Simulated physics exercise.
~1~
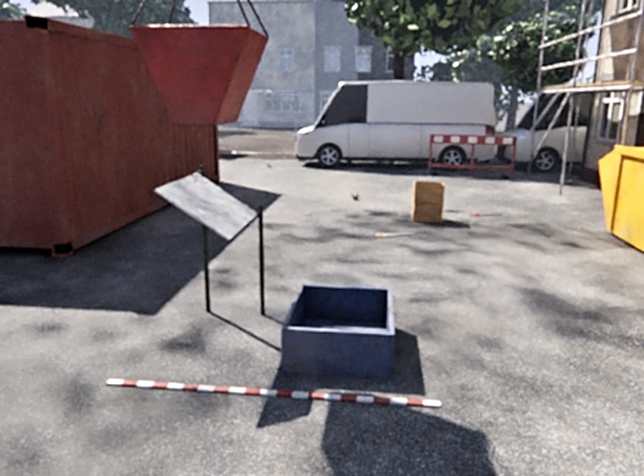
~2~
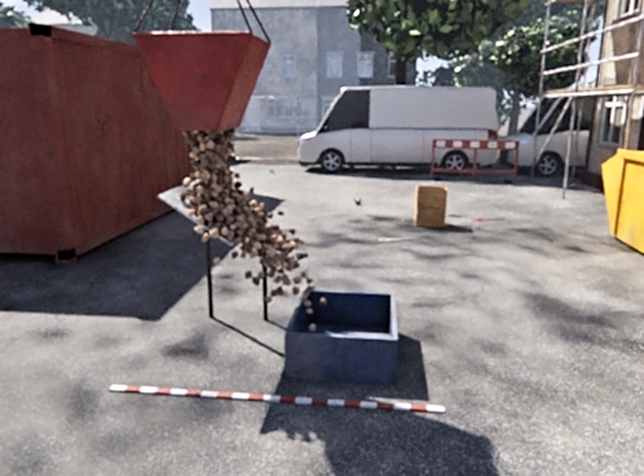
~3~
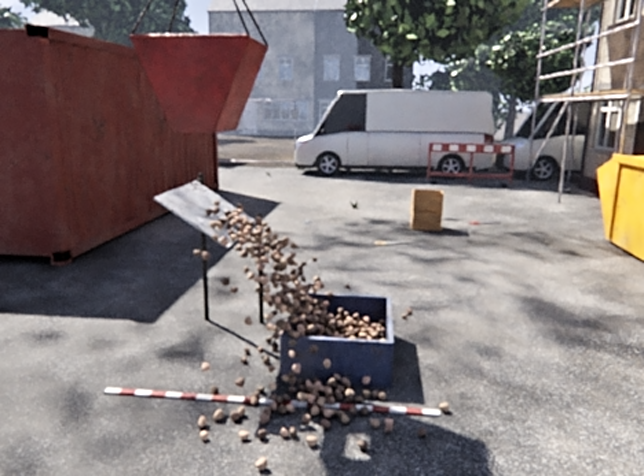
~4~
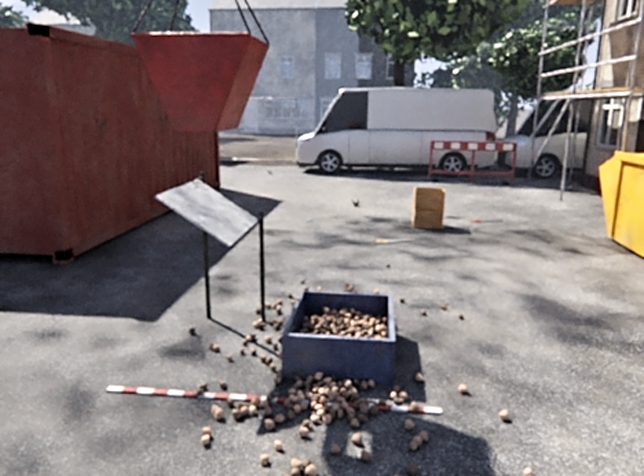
The video shows round brown stones pouring from a red hopper onto a tilted steel plate in a paved yard, then sliding down rightward into an open blue bin. Most settle inside it, while the rest scatter on the ground around it, many in front near a red and white striped pole.
